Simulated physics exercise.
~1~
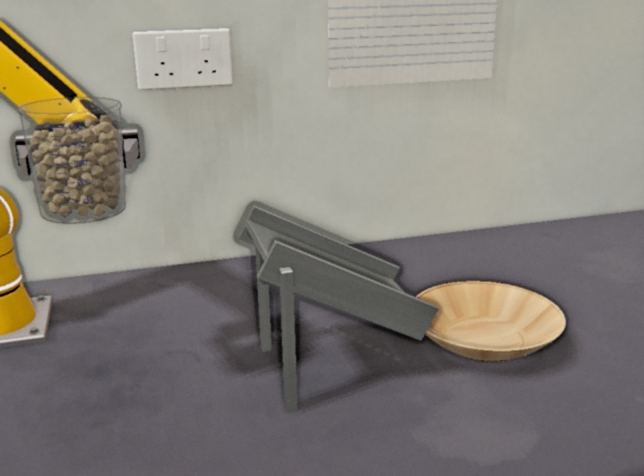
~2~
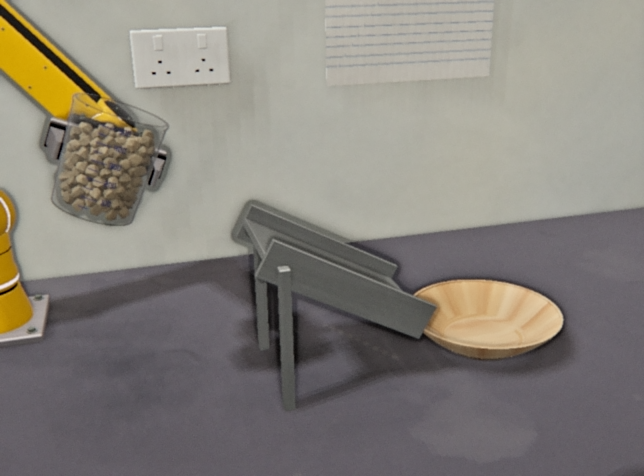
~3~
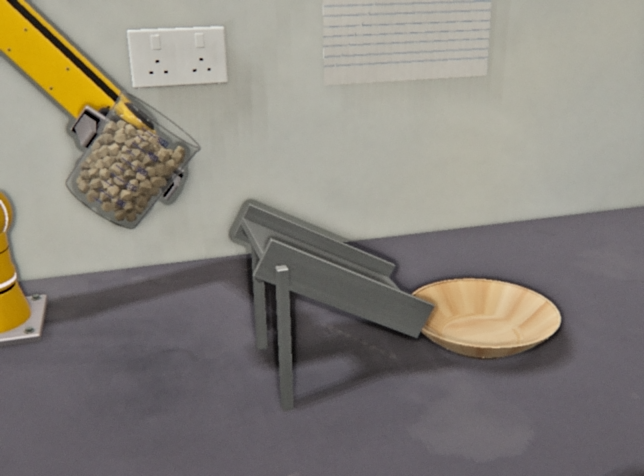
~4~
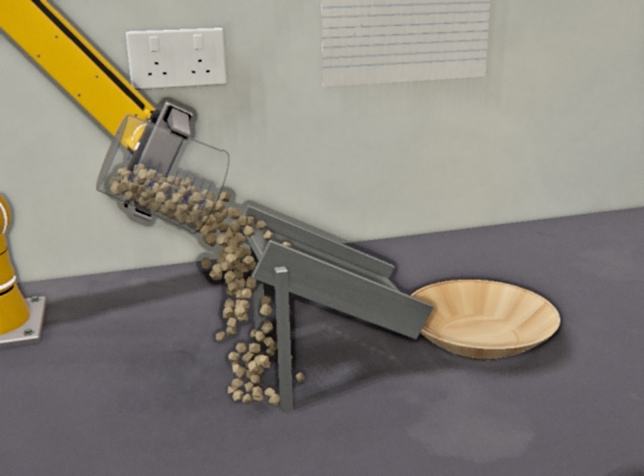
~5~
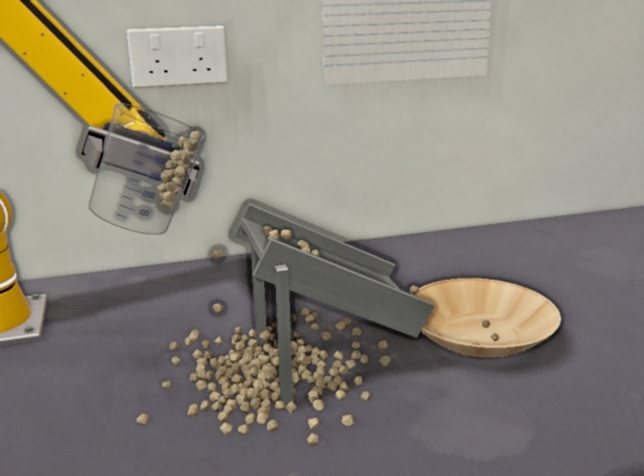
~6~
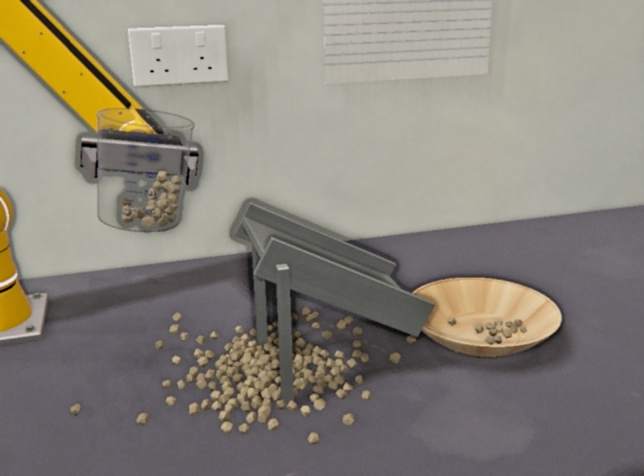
Grey tabletop with robot arm tipping a beaker over a chute, spilling most pebbles, sending few into a bowl, then tilting back.
